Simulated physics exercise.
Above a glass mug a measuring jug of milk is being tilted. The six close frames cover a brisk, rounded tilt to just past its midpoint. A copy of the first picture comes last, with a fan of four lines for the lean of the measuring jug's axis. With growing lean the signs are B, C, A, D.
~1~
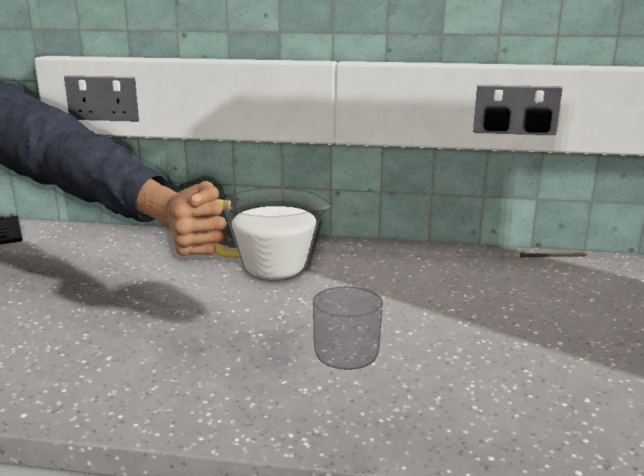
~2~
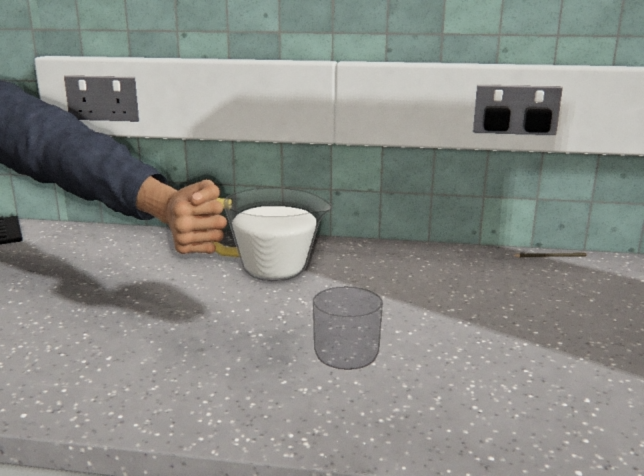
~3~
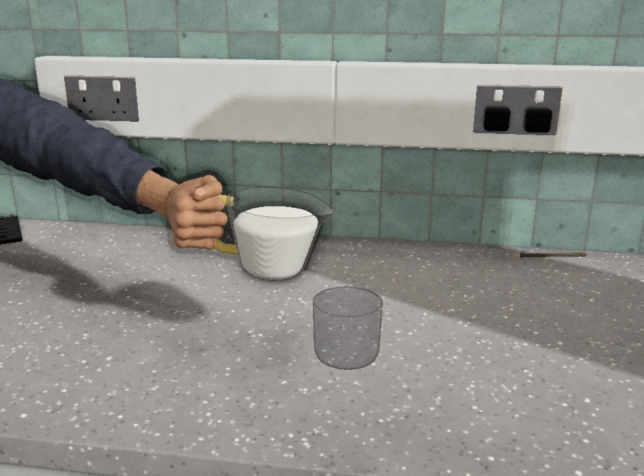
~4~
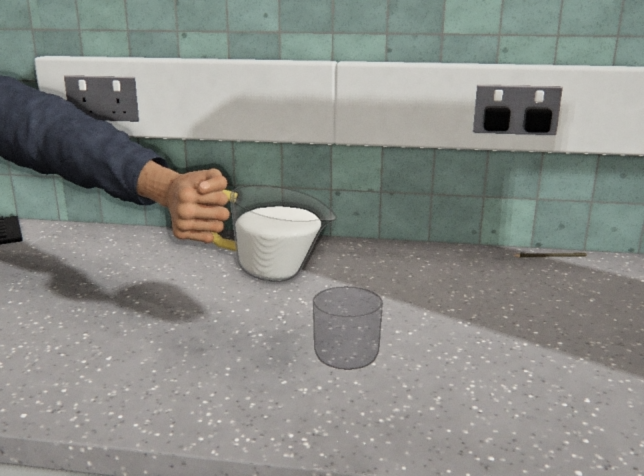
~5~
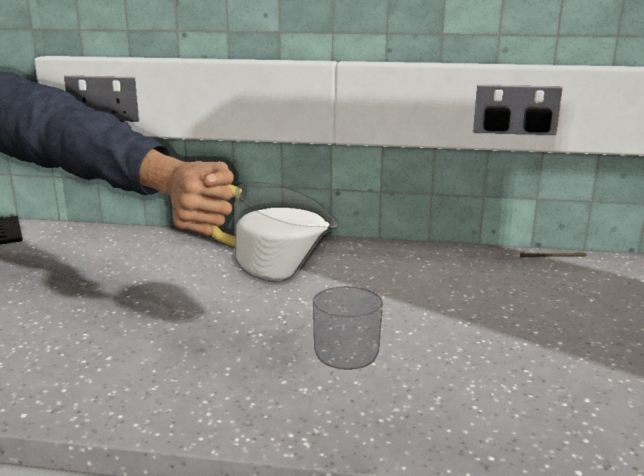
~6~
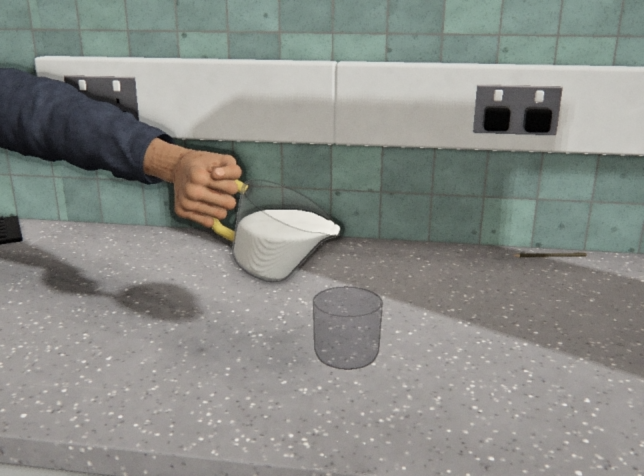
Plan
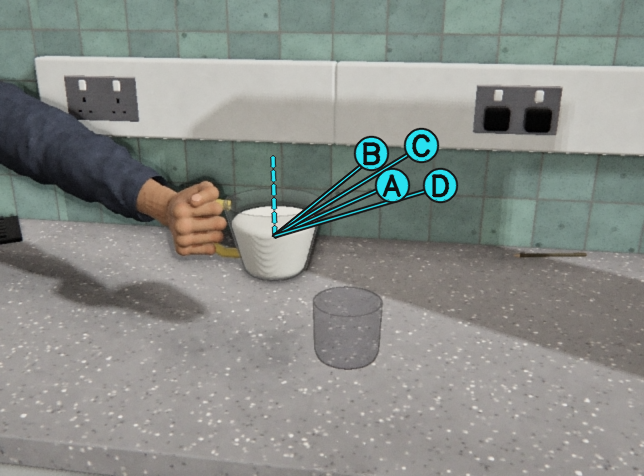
A hand in a dark sleeve holding a jug of milk and gradually tilting it rightward above a clear glass mug.
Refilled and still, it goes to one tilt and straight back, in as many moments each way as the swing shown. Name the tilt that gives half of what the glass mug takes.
B beats the others.
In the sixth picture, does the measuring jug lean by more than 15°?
Yes, it does.
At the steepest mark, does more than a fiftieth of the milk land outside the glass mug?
Yes.
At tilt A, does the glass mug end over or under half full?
Over.
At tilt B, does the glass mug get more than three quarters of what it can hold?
No, less.
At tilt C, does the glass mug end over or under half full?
Over.
On the marked copy, A at (376, 191); B at (360, 166); C at (407, 154); D at (424, 191).
With A, the glass mug ends with about 72 % of what it can hold; 10 % of the milk is spilt.
With B, the glass mug ends with about 50 % of what it can hold.
With C, the glass mug ends with about 66 % of what it can hold.
With D, the glass mug ends with about 77 % of what it can hold; 17 % of the milk is spilt.
